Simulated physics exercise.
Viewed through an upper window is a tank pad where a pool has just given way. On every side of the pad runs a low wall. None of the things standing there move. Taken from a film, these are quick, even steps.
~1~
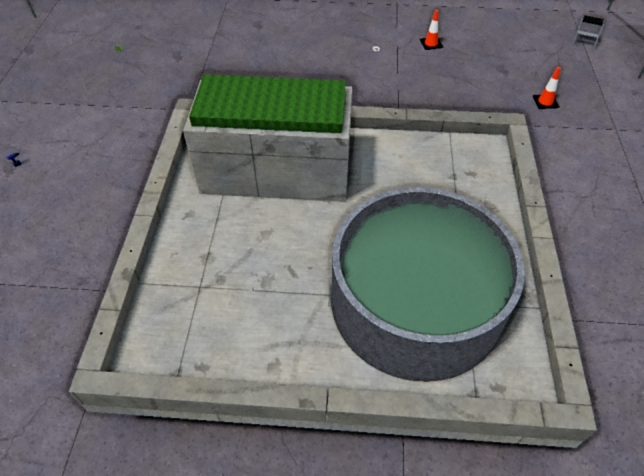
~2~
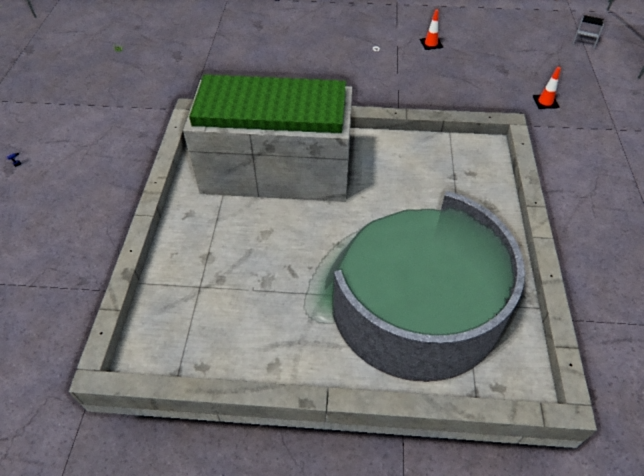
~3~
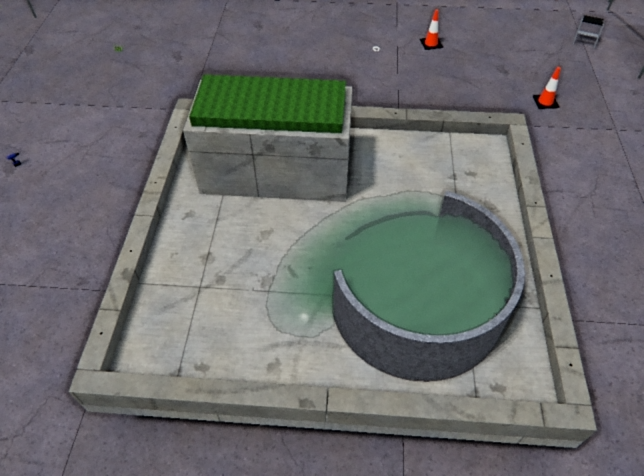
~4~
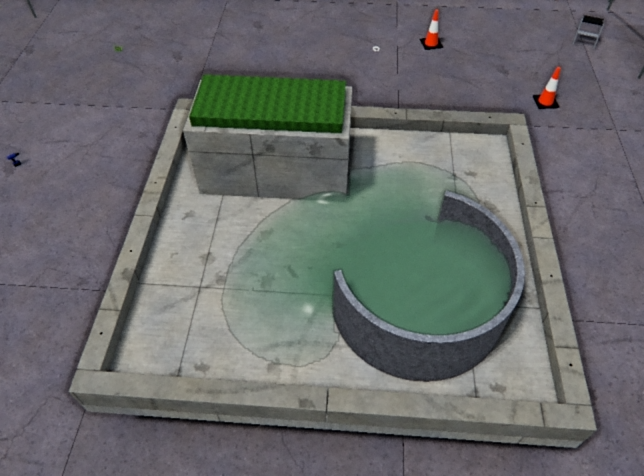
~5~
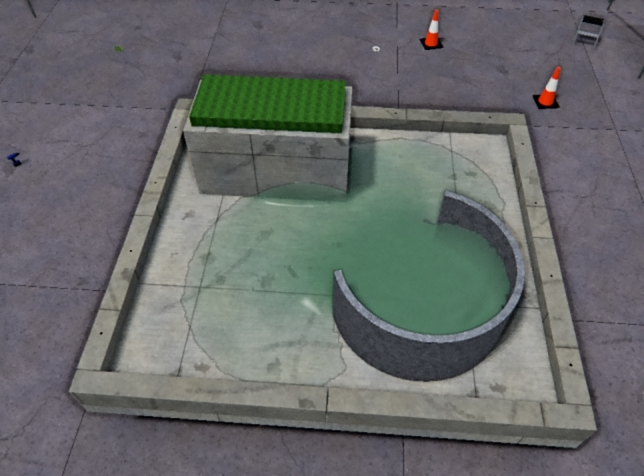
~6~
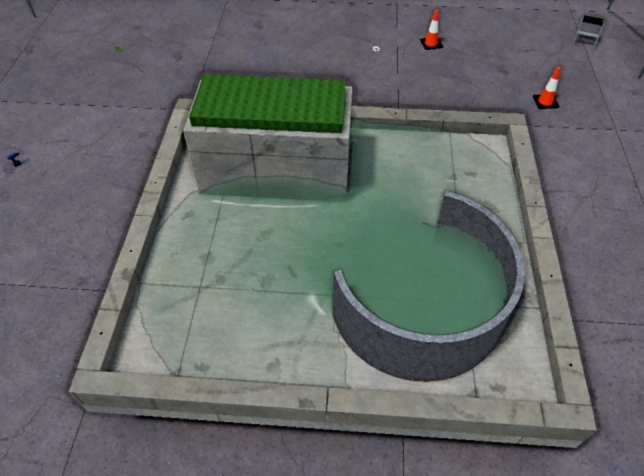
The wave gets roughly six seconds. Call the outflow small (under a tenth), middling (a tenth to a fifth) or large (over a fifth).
Middling.
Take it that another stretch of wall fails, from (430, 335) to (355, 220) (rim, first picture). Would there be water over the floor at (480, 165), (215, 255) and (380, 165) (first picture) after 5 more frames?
Taking them as listed, I'd say unwetted, drenched and unwetted.
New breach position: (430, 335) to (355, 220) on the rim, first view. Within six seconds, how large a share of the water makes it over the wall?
Some 30 in a hundred.
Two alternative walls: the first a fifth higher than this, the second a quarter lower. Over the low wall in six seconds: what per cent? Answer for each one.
The first case gives roughly 10 in a hundred and the second roughly 28 in a hundred.
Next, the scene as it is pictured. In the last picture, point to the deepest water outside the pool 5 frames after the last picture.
Look close to (155, 238).
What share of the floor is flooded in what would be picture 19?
Close to 80 in a hundred, I think.
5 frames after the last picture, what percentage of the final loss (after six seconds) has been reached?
Estimated share: Close to 10 %.
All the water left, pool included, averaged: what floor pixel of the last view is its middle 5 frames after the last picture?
It is near (331, 237).
A moment on, water covers 60 % of the floor; the low wall has let 0 % over.
Next, water covers 65 % of the floor; the low wall has let 1 % over.
Then, water covers 70 % of the floor; the low wall has let 12 % over.
Later, water covers 80 % of the floor; the low wall has let 16 % over.
In the end, water covers 80 % of the floor; the low wall has let 16 % over.
